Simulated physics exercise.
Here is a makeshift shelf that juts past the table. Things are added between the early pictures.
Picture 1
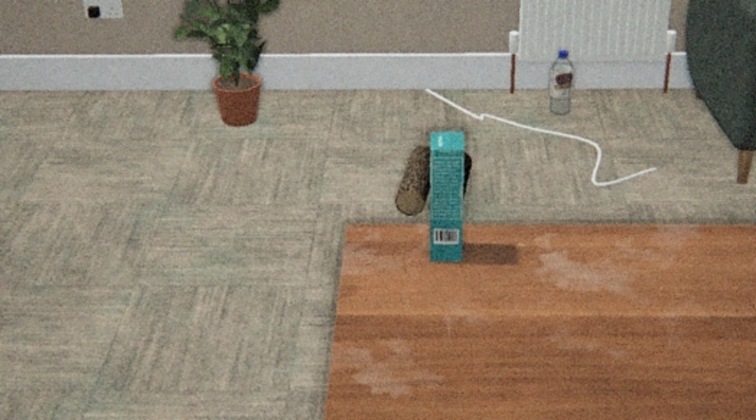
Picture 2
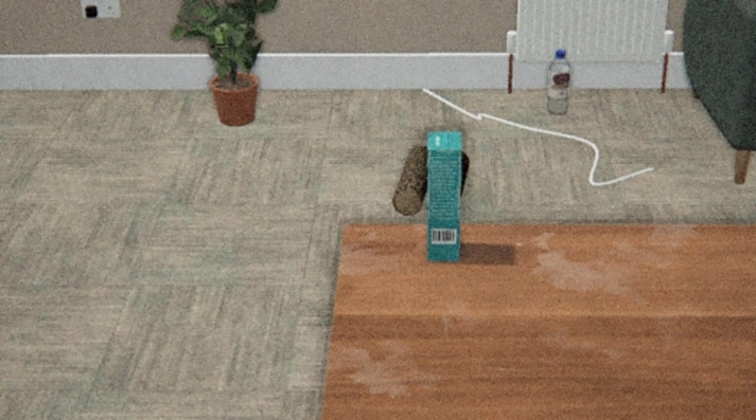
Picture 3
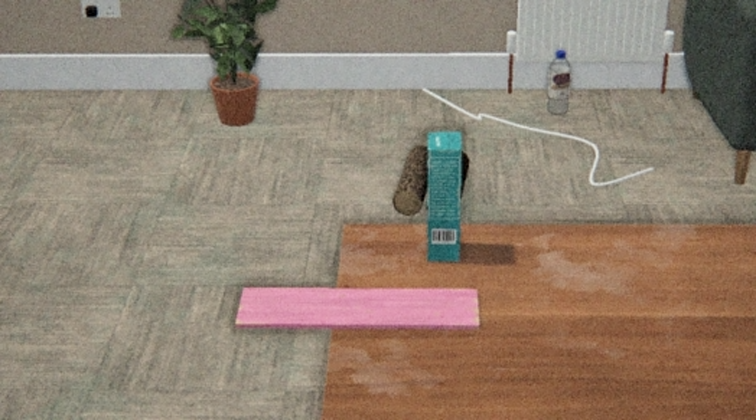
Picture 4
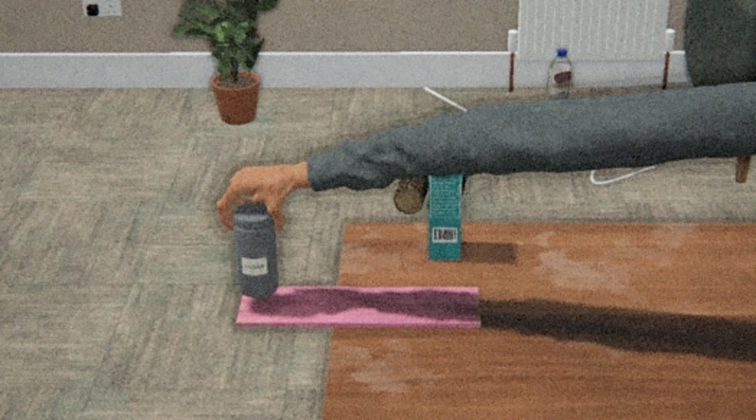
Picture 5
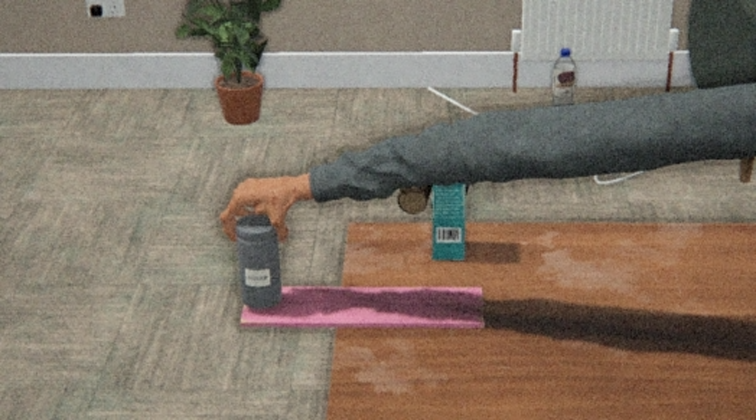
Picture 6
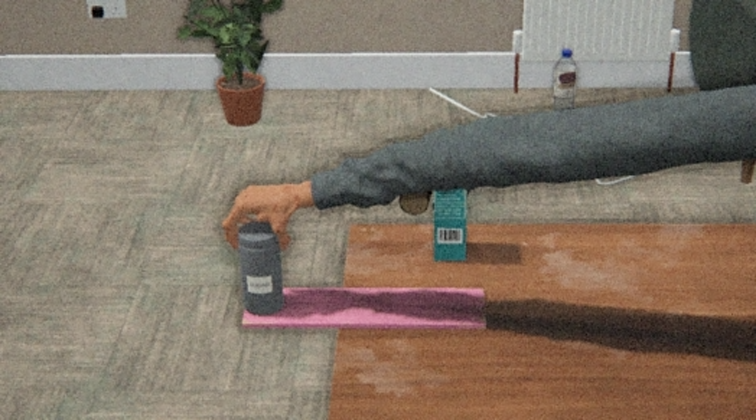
An arm in a grey sleeve reaches in from the right over a wooden table edge in a carpeted room, seen from slightly above by a nearly still camera. A teal box stands on the table before a brown log-like object, with a potted plant, bottle and white cable behind. A pink board appears across the table's left edge, then the hand lowers a grey jar onto its left end, still gripping it.
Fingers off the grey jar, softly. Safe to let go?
In the end the board comes down.
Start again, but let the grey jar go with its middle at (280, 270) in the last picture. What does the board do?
Then it goes over.
Then, 0.40 s past the last view, grey jar now down on the floor or falling; pink board rocked 71° from its first pose.
Then, 0.50 s past the last view, pink board now down on the floor or falling.
Then, 0.60 s past the last view, things are still on the move.
Then, 0.80 s past the last view, as before.
Finally, down on the floor or falling, grey jar and pink board; turquoise carton still in place. The board tips off the edge.
